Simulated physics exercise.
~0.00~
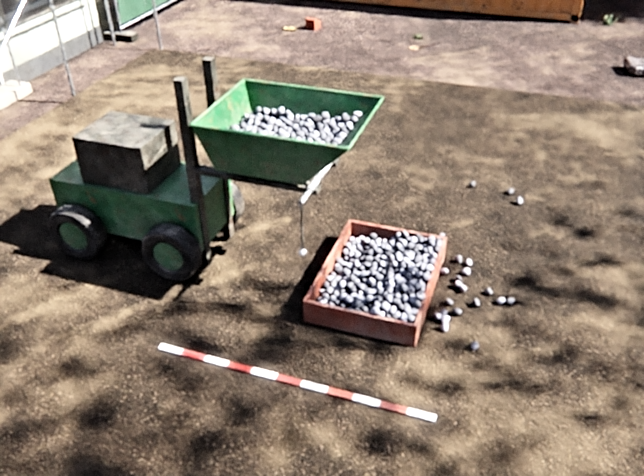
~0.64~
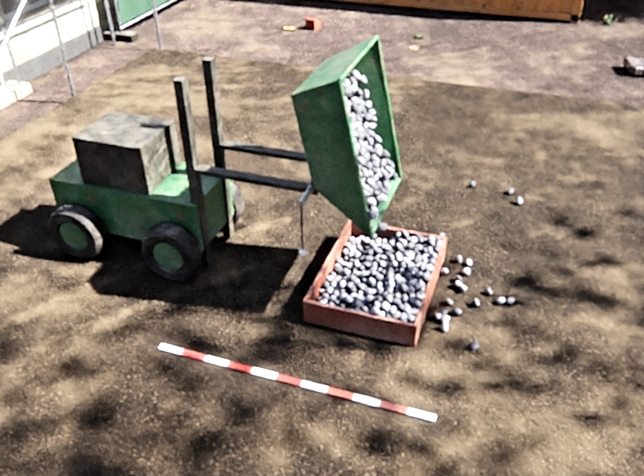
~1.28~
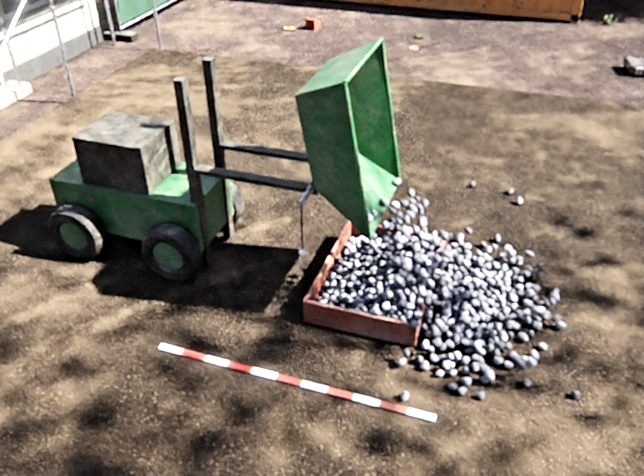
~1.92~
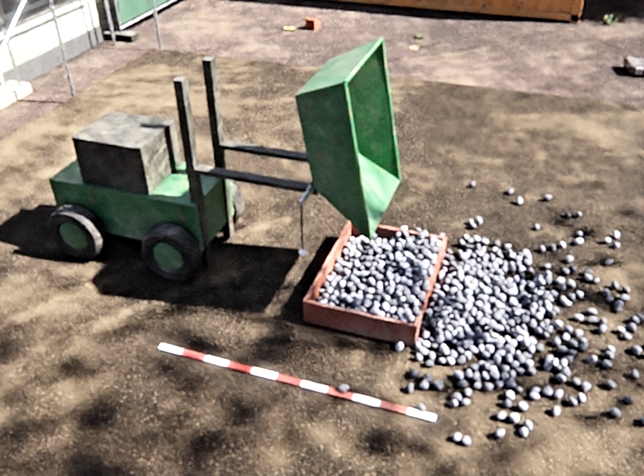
On sunlit bare ground, a green forklift tips grey stones that overflow a full orange bin.
